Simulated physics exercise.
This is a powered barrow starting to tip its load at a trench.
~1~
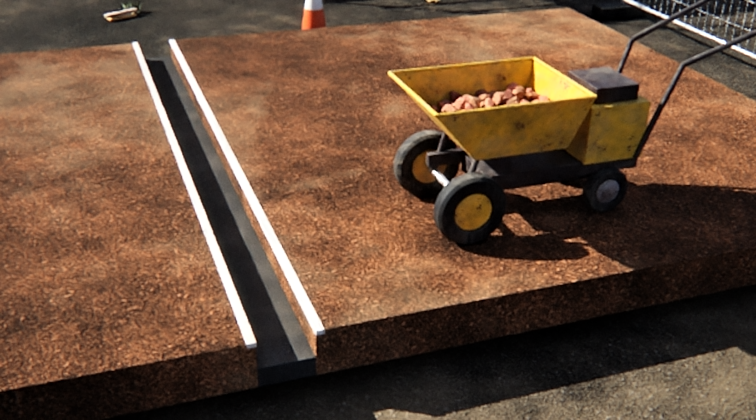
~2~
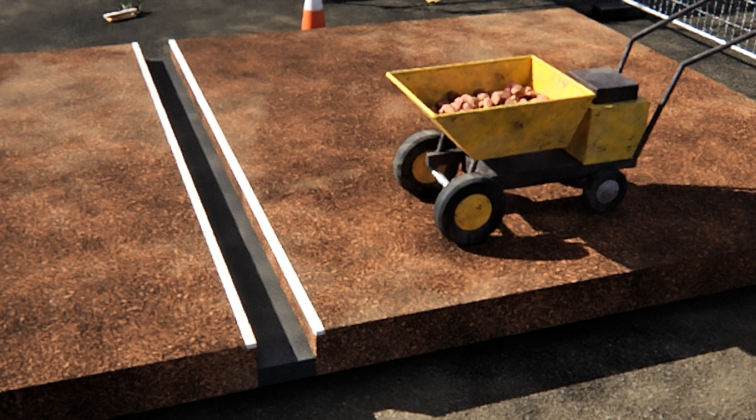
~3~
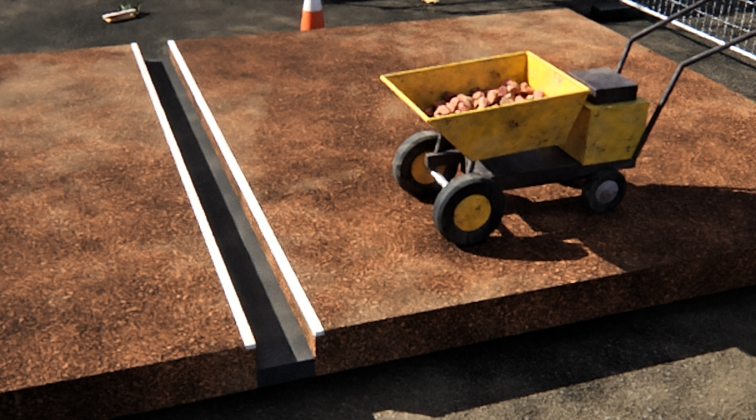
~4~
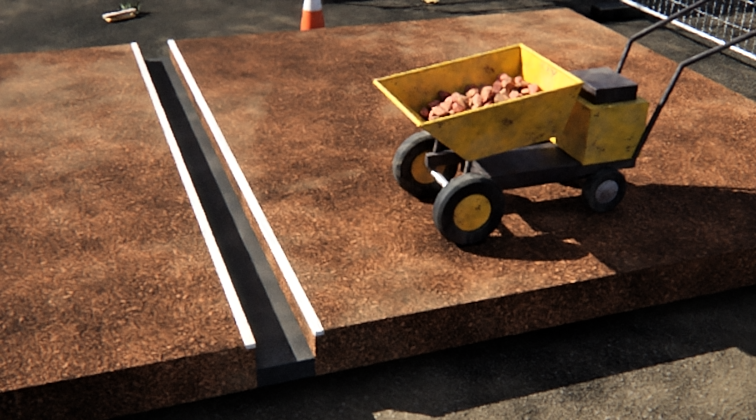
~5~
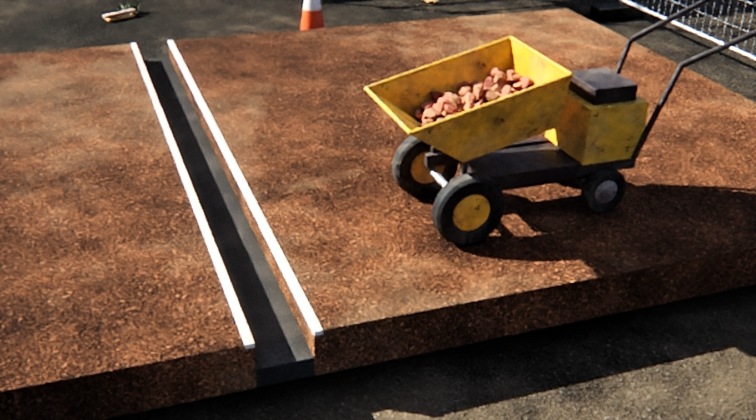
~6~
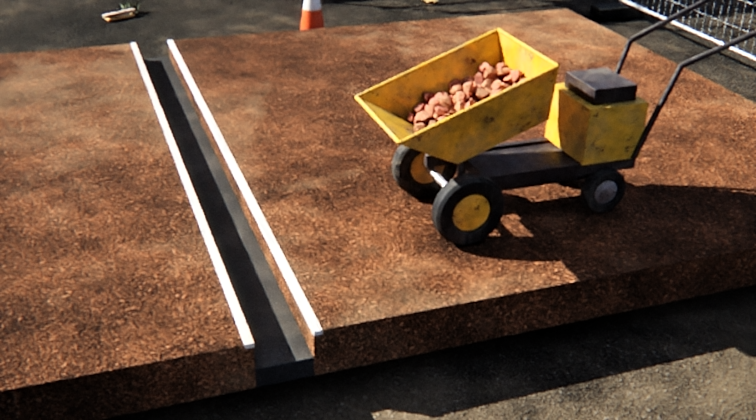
A yellow powered barrow with black wheels and dark handles stands at the right on a raised reddish-brown surface, seen from above at an angle in bright sunlight. To its left runs a narrow dark trench edged with white strips, with an orange-and-white cone behind and mesh fencing at the upper right. The skip of pinkish-brown rubble tilts gradually leftward, its rear rising, while wheels and camera stay still.
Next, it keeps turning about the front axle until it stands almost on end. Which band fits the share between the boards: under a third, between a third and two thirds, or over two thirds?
The trench ends with under a third of it.
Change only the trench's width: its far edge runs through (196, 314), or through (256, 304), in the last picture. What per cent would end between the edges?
The first gives 20 %, the second 20 %.
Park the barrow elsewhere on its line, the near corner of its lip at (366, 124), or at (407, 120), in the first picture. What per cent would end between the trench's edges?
The first gives 90 %, the second 50 %.
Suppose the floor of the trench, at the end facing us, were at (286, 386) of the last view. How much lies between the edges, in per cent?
About 20 per cent.
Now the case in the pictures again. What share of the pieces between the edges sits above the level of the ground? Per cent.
It comes to 0 per cent or so.
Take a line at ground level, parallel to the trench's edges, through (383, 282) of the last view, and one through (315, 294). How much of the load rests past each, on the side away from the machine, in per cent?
Roughly 80 per cent, and 30 per cent.
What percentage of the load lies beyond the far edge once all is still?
Close to 0 per cent.
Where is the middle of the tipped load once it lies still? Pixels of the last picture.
Close to (305, 235).
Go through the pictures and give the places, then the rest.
In the first picture, lip of the skip near (437, 116), level; top of the load near (501, 114), lumps of rubble; first edge of the trench near (302, 295); far edge near (237, 307), the trench under half as wide as the skip, and about half as deep as wide.
In the second picture, lip of the skip near (435, 117), tipped barely; top of the load near (500, 113).
In the third picture, lip of the skip near (429, 121), tipped barely; top of the load near (502, 101).
In the fourth picture, lip of the skip near (421, 126), tipped a little; top of the load near (507, 103).
In the fifth picture, lip of the skip near (411, 133), tipped a little; top of the load near (515, 94).
In the sixth picture, lip of the skip near (400, 143), tipped clearly; top of the load near (506, 88); first edge of the trench near (300, 296); far edge near (235, 307).
Shortly afterwards, skip tipped steeply; the whole lot in the skip.
Next, skip tipped steeply; all but a few in the skip; a little short of the trench; only a few falling.
Some moments later, skip tipped right over; near a quarter in the skip; near two thirds short of the trench; a little in or heaped over the trench.
In the end, skip tipped right over; near a quarter in the skip; near two thirds short of the trench; near a quarter in or heaped over the trench; none at all beyond it.
